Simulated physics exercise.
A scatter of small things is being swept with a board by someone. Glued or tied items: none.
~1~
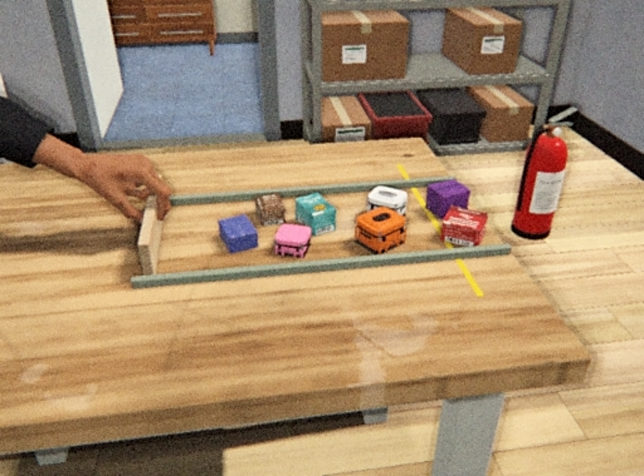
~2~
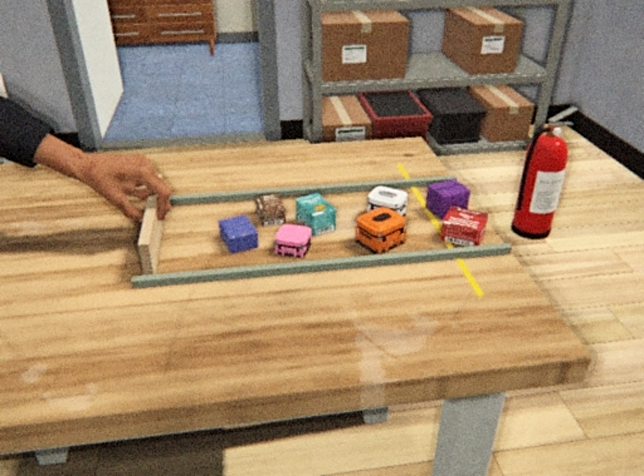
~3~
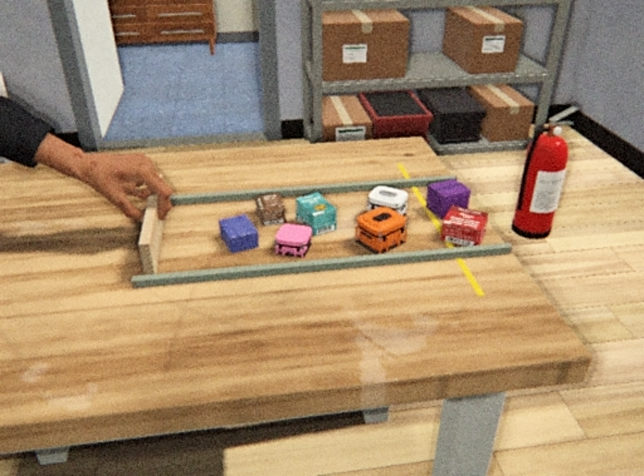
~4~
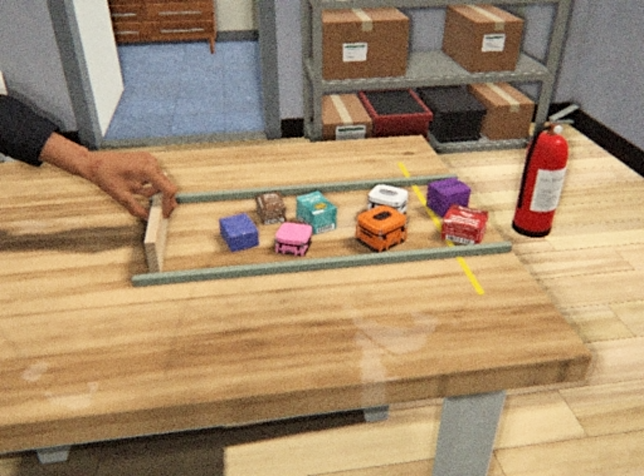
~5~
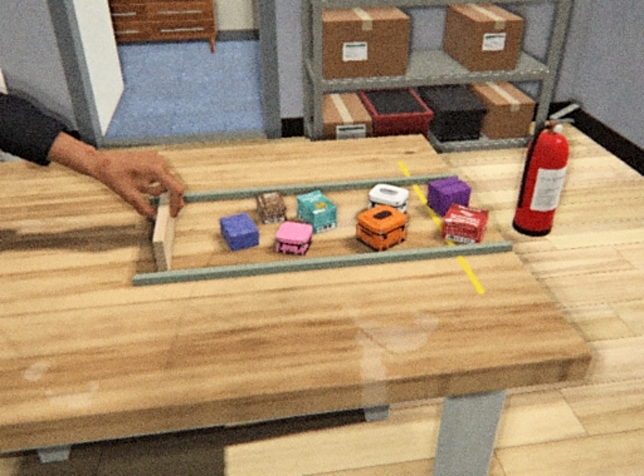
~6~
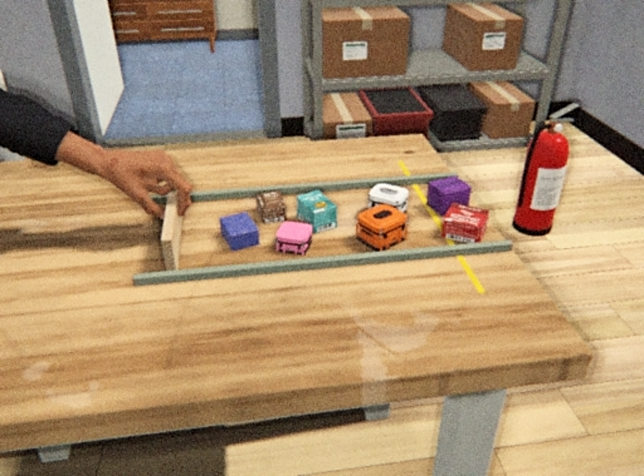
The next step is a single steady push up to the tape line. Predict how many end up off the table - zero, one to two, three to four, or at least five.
Missing: Three up to four.
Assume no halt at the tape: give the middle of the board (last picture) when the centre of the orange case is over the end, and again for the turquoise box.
Around (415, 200), then around (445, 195).
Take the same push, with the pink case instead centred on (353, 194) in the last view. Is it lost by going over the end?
In the end the pink case ends up on top.
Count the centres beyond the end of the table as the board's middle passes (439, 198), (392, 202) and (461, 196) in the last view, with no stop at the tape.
Place by place: 4, 2 and 6.
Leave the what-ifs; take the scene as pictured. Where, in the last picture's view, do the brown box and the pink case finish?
Brown box at (436, 193), pink case at (488, 225).
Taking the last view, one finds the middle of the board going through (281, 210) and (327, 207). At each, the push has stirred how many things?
Answer - first 4, then 6.
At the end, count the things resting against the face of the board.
2 are in contact with it.
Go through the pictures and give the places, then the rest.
In the first frame, purple box (447, 199); red box (464, 227); white case (387, 205); board (154, 223); tape (432, 218).
In the second frame, red box (464, 227); turquoise box (316, 214).
In the third frame, white case (388, 205); blue block (239, 234).
In the fourth frame, purple box (448, 197); orange case (381, 228).
In the fifth frame, red box (465, 224); board (167, 220).
In the sixth frame, purple box (448, 196); red box (465, 224); white case (388, 203); board (174, 219); tape (433, 215).
Soon after, none off yet; purple box at rest near (448, 196); red box at rest near (465, 224); white case at rest near (388, 203).
After that, none off yet; purple box at rest near (448, 196); red box at rest near (465, 224); white case displaced a little near (402, 201).
And then, none off yet; purple box on its side near (494, 216); red box tilting well over near (524, 255); white case displaced well along near (466, 196).
In the end, the number that fall off is three or four; gone, orange case, white case, red box and purple box.
